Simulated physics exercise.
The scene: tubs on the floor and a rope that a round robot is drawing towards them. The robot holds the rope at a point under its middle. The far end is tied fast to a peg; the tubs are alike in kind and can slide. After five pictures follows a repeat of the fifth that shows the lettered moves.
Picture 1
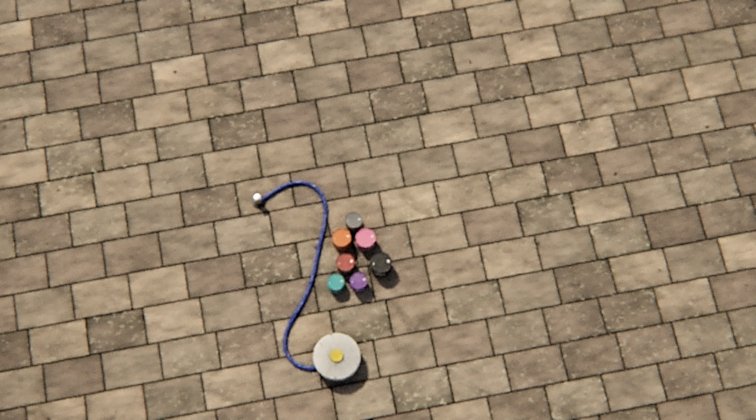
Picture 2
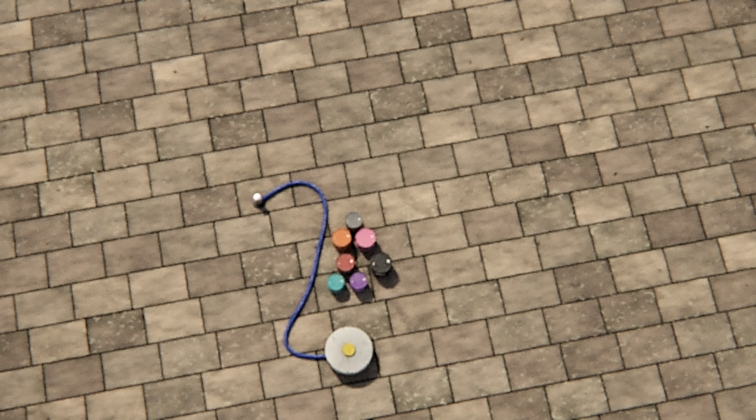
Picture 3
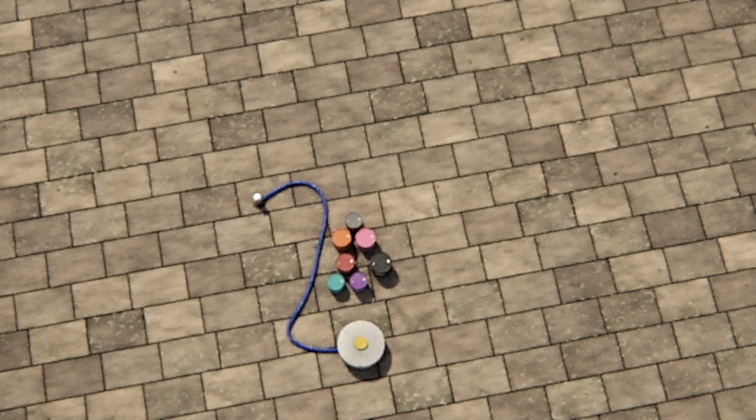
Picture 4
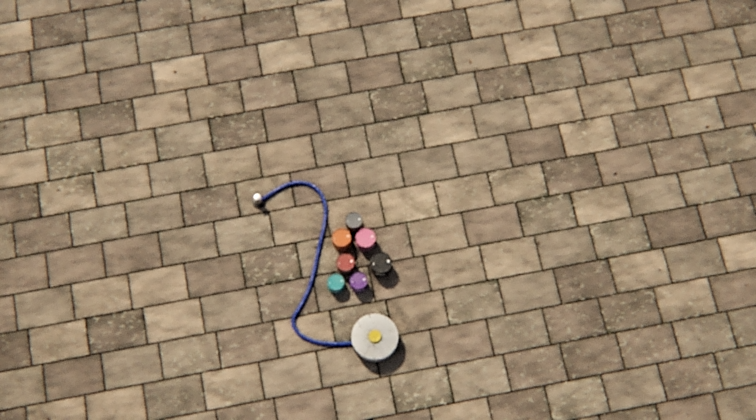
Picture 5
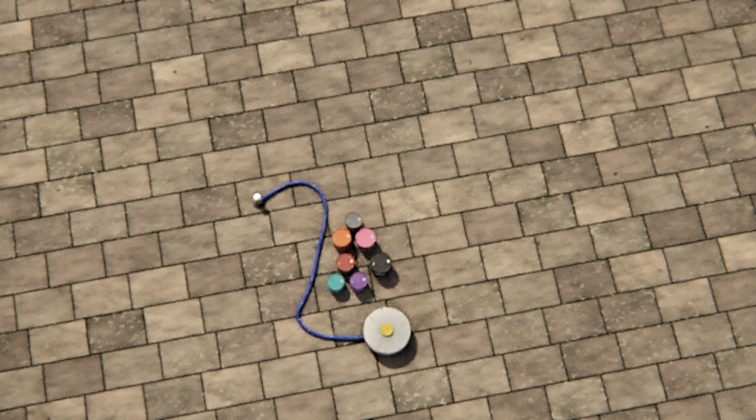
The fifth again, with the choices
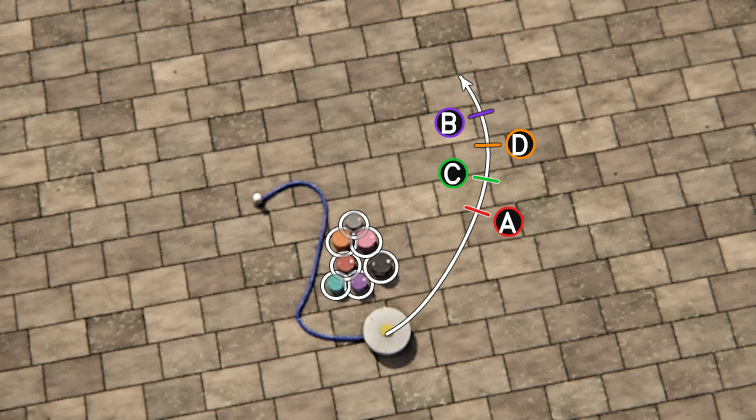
A round white robot slid steadily to the right and slightly upward across the paving, drawing the lower part of a blue rope along, while the small cluster of colourful tubs beside it stayed still.
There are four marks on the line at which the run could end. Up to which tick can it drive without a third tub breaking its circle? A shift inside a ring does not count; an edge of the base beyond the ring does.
Stop at A.
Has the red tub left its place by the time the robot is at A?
By then, no.
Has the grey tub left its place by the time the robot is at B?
Yes.
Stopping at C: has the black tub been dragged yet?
Yes.
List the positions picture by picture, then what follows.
The first picture shows turquoise tub (336, 284); red tub (346, 264); black tub (381, 265).
The second picture shows robot (349, 352); orange tub (342, 240).
The third picture shows robot (361, 345); grey tub (354, 223).
The fourth picture shows robot (375, 338); purple tub (358, 283).
The fifth picture shows robot (387, 332); red tub (346, 264); black tub (381, 265); orange tub (342, 240).
On the marked copy, A at (477, 211); B at (481, 114); C at (486, 179); D at (488, 145); the route from (387, 334) via (477, 213) to (461, 77).
Following A. Soon after the start, robot (429, 295).
Later, robot (459, 251).
In the end, robot (478, 208); none over the rings.
As for the rest, B has seven over the rings; C has four over the rings; D has seven over the rings.
